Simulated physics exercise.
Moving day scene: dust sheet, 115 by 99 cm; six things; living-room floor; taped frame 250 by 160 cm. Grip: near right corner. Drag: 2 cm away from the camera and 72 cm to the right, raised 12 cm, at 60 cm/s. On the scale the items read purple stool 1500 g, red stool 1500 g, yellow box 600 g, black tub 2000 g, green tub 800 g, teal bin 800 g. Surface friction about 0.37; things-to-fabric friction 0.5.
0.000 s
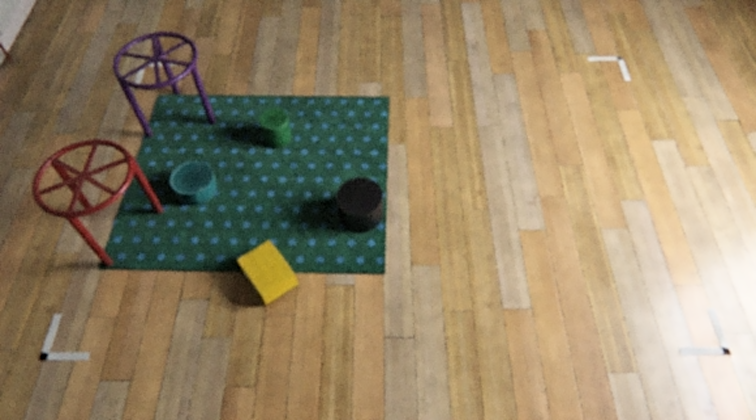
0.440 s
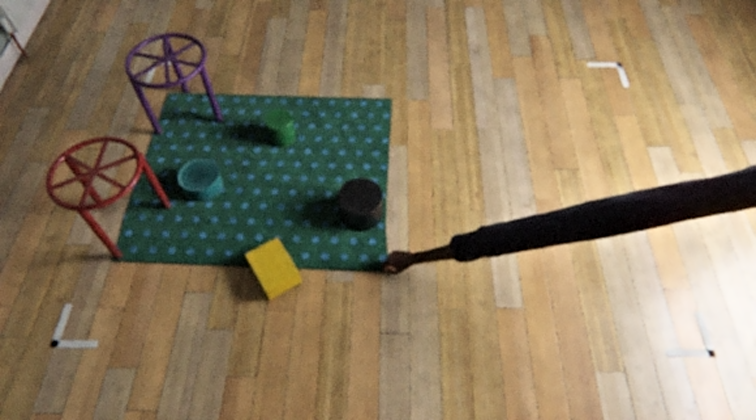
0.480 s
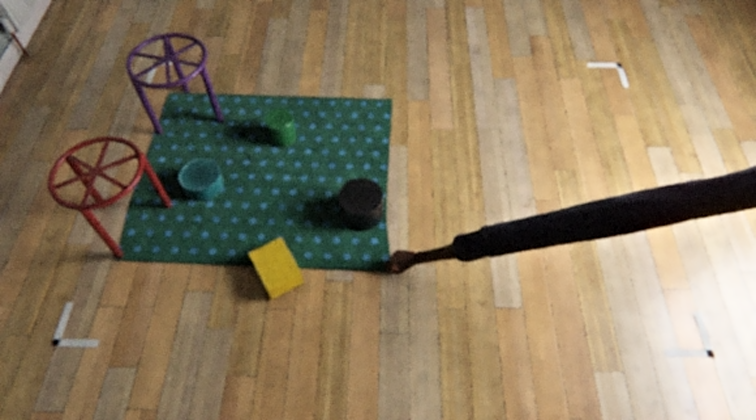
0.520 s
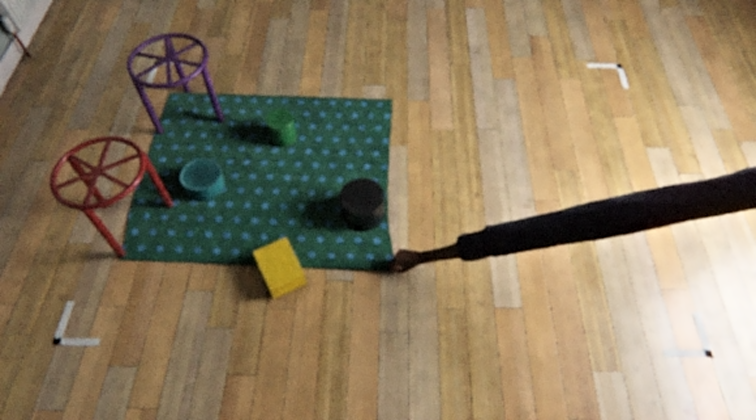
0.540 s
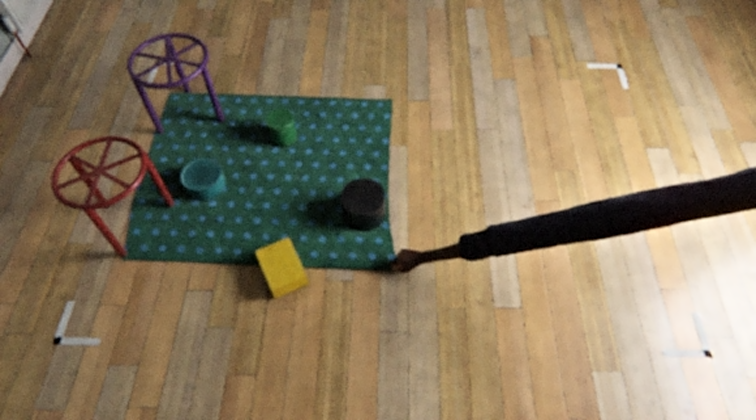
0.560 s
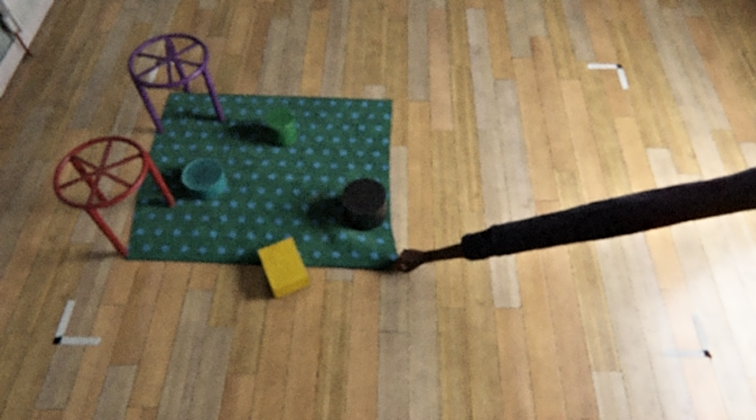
A dark arm entering from the right, gripping a green dotted sheet's near corner and dragging it slightly right with stools and containers aboard.
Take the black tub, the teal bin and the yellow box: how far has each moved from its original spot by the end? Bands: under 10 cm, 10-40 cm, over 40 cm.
In the end the black tub's displacement is large. The teal bin's displacement is large. The yellow box's displacement is large.
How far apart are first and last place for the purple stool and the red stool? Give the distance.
The purple stool ends 10 cm from where it began, and the red stool ends 10 cm from where it began.
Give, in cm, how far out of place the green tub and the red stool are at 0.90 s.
About: Green tub 15 cm, red stool 6 cm.
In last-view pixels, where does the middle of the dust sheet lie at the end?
(391, 210) or thereabouts.
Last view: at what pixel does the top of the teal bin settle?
Somewhere around (345, 236) is where it ends up.
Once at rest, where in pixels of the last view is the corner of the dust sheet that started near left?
(298, 356), roughly.
By 0.9 s, middle of the dust sheet at (297, 172); yellow box 23 cm off its start, teal bin 21 cm off its start, black tub 19 cm off its start.
By 1.2 s, middle of the dust sheet at (332, 184); yellow box 44 cm off its start, teal bin 42 cm off its start, black tub 37 cm off its start.
By 1.6 s, middle of the dust sheet at (374, 201); yellow box 66 cm off its start at (432, 295), teal bin 64 cm off its start at (326, 228), black tub 58 cm off its start at (499, 212).
By 1.9 s, middle of the dust sheet at (391, 210); yellow box 75 cm off its start, teal bin 73 cm off its start, black tub 66 cm off its start.
By 2.5 s, middle of the dust sheet at (391, 210); yellow box 75 cm off its start at (454, 301), teal bin 73 cm off its start at (345, 236), black tub 66 cm off its start at (519, 213), green tub 56 cm off its start at (385, 161).
